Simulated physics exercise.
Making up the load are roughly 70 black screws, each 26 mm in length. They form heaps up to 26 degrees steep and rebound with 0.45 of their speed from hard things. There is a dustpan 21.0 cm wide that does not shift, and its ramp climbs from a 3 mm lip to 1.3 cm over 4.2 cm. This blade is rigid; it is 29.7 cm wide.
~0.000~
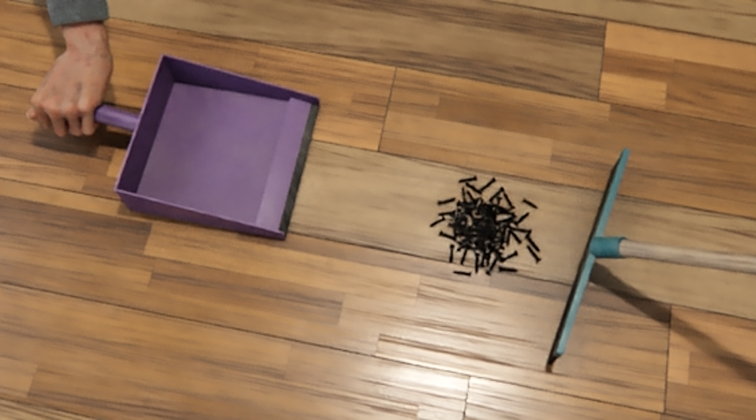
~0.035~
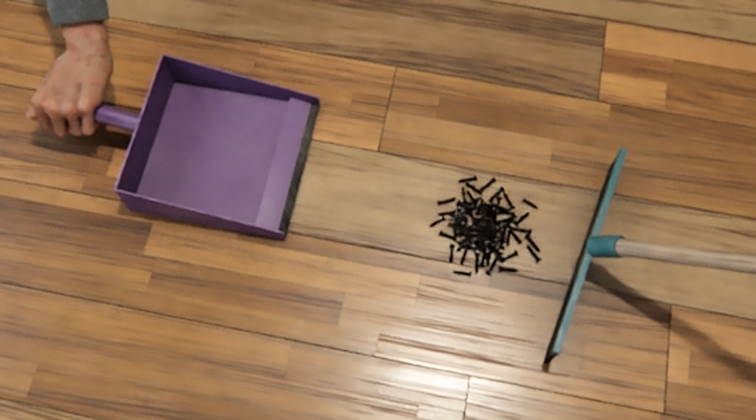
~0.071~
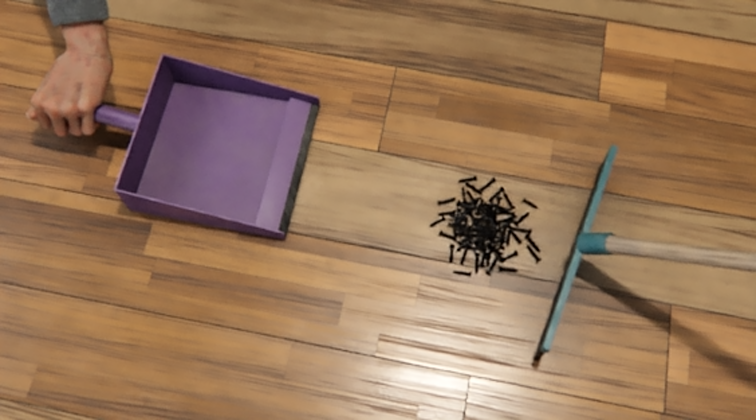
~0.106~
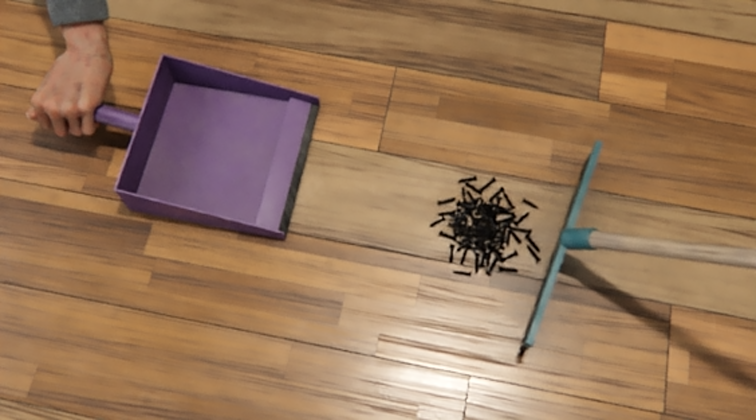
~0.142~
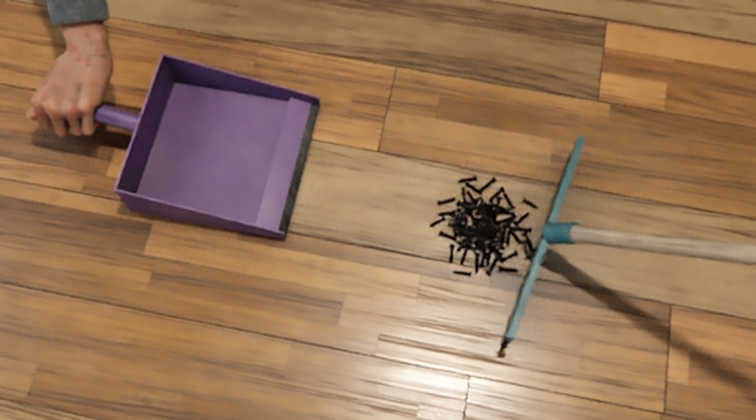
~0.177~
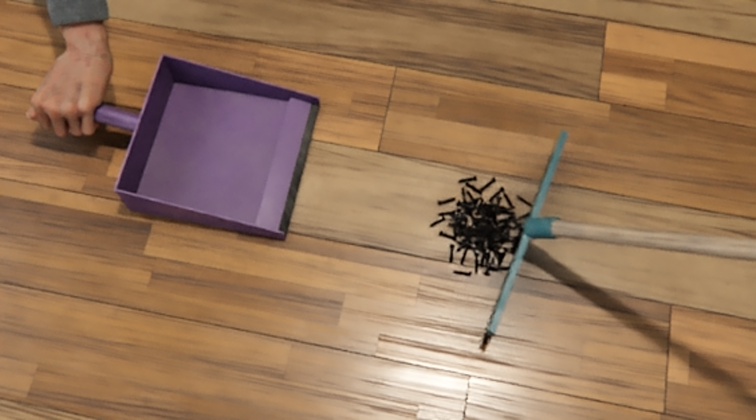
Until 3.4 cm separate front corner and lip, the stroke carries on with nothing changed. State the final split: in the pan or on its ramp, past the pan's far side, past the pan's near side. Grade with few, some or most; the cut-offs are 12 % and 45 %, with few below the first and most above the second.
Pan: Few; far side: Few; near side: Few.
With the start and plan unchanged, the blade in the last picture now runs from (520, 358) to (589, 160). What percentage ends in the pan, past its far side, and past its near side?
That ends as pan 0, far 0, and near 25.
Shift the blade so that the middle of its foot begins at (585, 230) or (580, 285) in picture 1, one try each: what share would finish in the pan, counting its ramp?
Close to 5 in a hundred, then close to 0 in a hundred.
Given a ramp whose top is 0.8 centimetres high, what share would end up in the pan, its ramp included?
I'd expect close to 0 per cent.
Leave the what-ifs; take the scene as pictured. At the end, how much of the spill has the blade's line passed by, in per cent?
Estimate: Around 0 %.
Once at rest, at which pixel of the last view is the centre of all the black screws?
Roughly (316, 171).
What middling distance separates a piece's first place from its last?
Somewhere around 24 centimetres.
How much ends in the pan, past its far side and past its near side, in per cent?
Pan: 0%. Far side: 5%. Near side: 5%.
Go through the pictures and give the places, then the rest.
Blade from (558, 353) to (624, 155), moved 0.0 cm, 0 of the pieces shifted so far; middle of the pieces at (486, 228); pan at (214, 154), in the first frame.
Blade from (555, 352) to (621, 154), moved 0.4 cm, 0 of the pieces shifted so far; middle of the pieces at (486, 228), in the second frame.
Blade from (545, 348) to (612, 152), moved 1.7 cm, 0 of the pieces shifted so far; middle of the pieces at (486, 228), in the third frame.
Blade from (529, 343) to (597, 147), moved 3.7 cm, 0 of the pieces shifted so far; middle of the pieces at (486, 228), in the fourth frame.
Blade from (510, 337) to (580, 142), moved 6.1 cm, 2 of the pieces shifted so far; middle of the pieces at (486, 228), in the fifth frame.
Blade from (491, 331) to (563, 138), moved 8.5 cm, 8 of the pieces shifted so far; middle of the pieces at (486, 228); pan at (214, 154). The blade's pace is about 0.67 m/s, heading 7 degrees away from the viewer's side, in the sixth frame.
After 0.37 s, middle of the blade 19 cm from the lip; 0 % over the lip, far side 0 %, near side 0 %.
After 0.50 s, middle of the blade 10 cm from the lip; 0 % over the lip, far side 0 %, near side 0 %.
Then, at 0.76 s, middle of the blade 6 cm from the lip; 0 % over the lip, far side 5 %, near side 5 %.
In the end, at 1.7 s, pan 0 %, far side 5 %, near side 5 %, in front of the lip or behind the blade 95 %.
